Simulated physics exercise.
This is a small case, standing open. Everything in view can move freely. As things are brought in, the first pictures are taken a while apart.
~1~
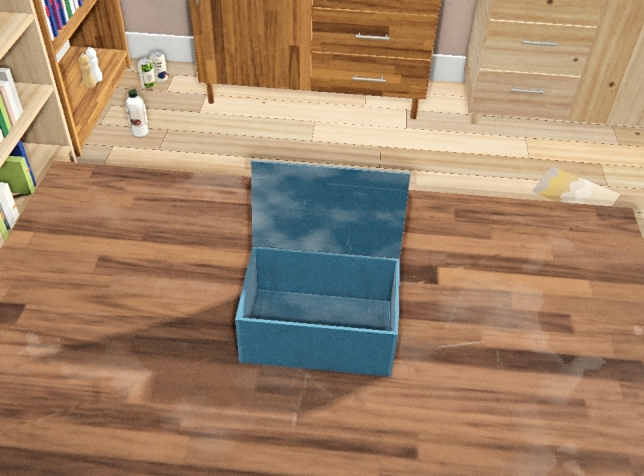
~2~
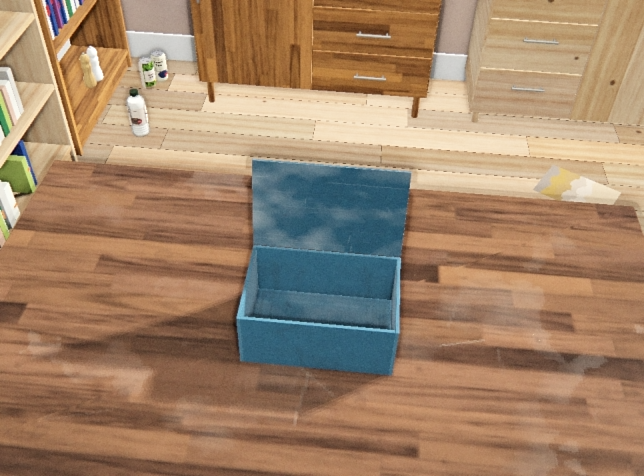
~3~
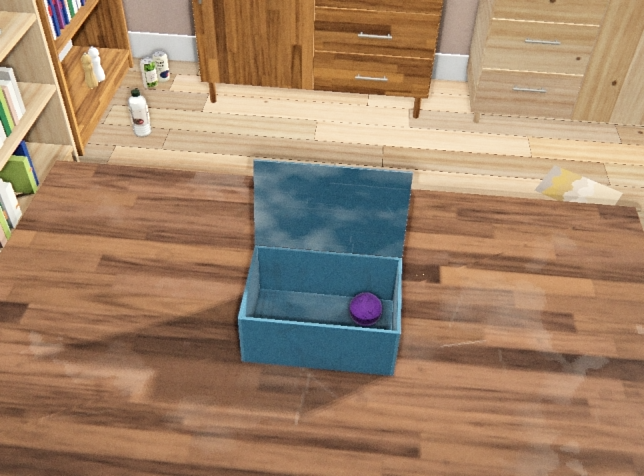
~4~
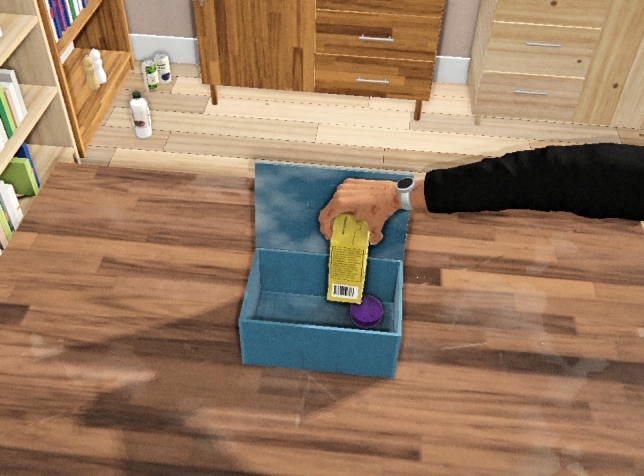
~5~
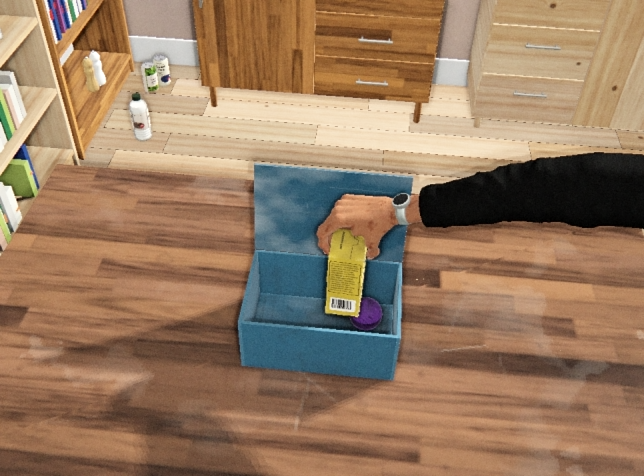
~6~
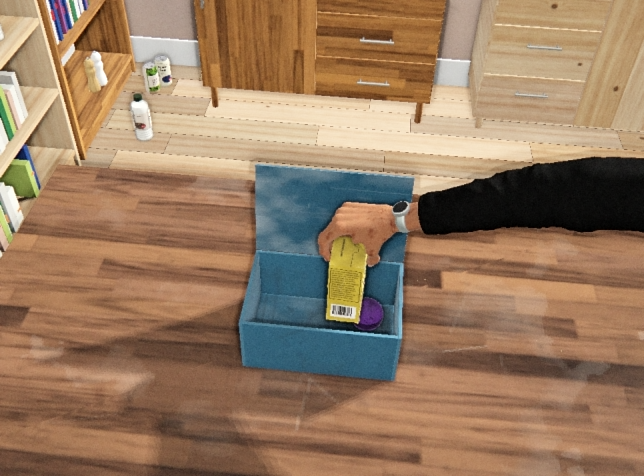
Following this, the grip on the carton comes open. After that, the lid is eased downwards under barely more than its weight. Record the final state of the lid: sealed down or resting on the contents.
Final state: Sealed down.
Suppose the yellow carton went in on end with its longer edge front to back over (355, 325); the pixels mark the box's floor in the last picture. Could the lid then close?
With this placement the lid lies closed.
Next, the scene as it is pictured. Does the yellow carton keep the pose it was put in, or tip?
After all that, it finishes out of line.
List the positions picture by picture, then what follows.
In the first frame, the last thing is not in view yet.
In the second frame, the last thing is not in view yet.
In the third frame, the last thing is not in view yet; purple ball (366, 309).
In the fourth frame, still above its spot; yellow carton (349, 256); purple ball (366, 312).
In the fifth frame, still above its spot; yellow carton (347, 270); purple ball (366, 314).
In the sixth frame, put in, still held; yellow carton (348, 277); purple ball (367, 314).
Then, 0.90 s past the last view, lid starting down; yellow carton on its side near (295, 314); purple ball displaced a little.
Then, 1.80 s past the last view, lid 46° above the rim; yellow carton on its side near (295, 314); purple ball displaced a little.
Finally, lid shut; down or leaning hard in the box, yellow carton; purple ball still in place. Final places as the last picture's camera would see them, yellow carton near (295, 314).
